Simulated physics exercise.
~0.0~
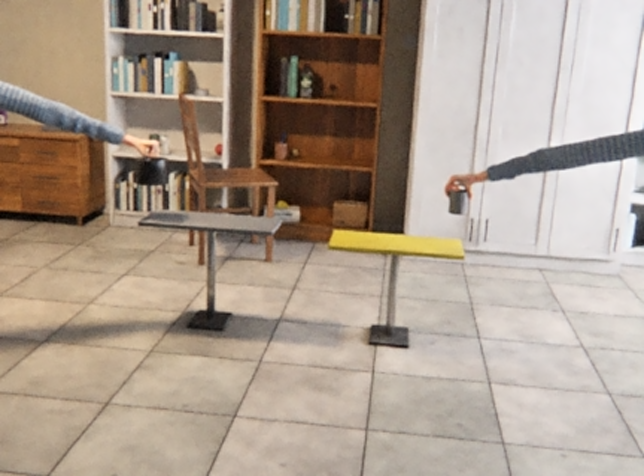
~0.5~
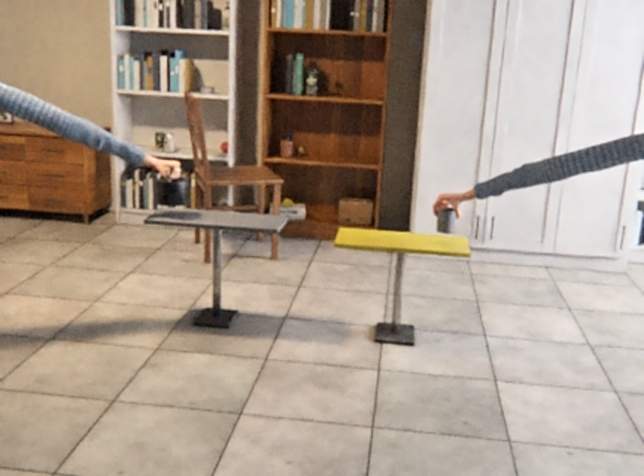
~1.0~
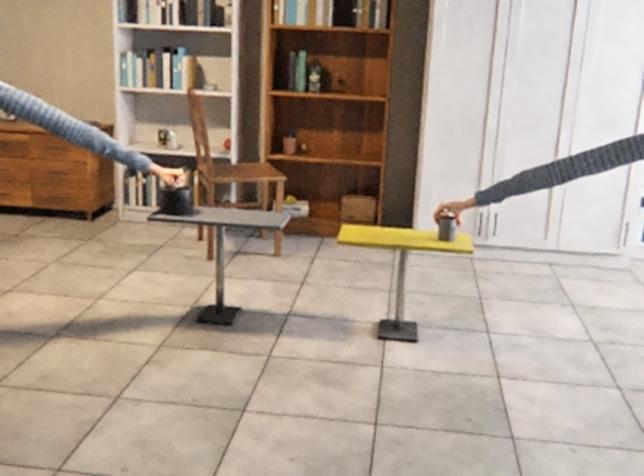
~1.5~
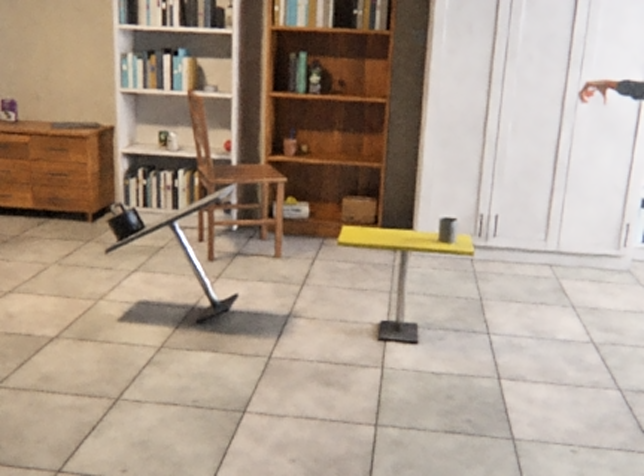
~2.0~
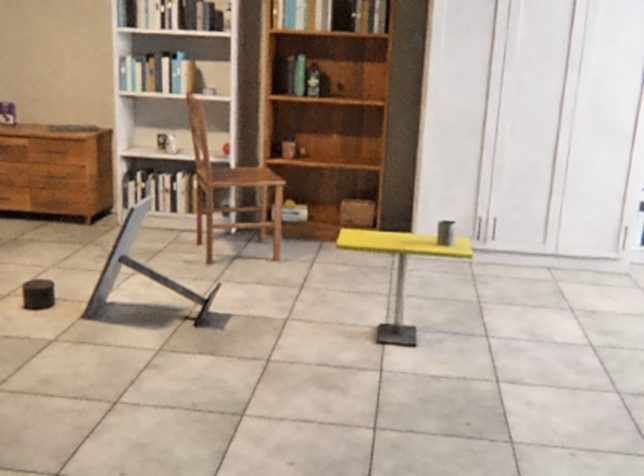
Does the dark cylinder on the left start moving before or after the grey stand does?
The dark cylinder starts moving before the grey stand. A hand lowers it first, and the stand only tips later.
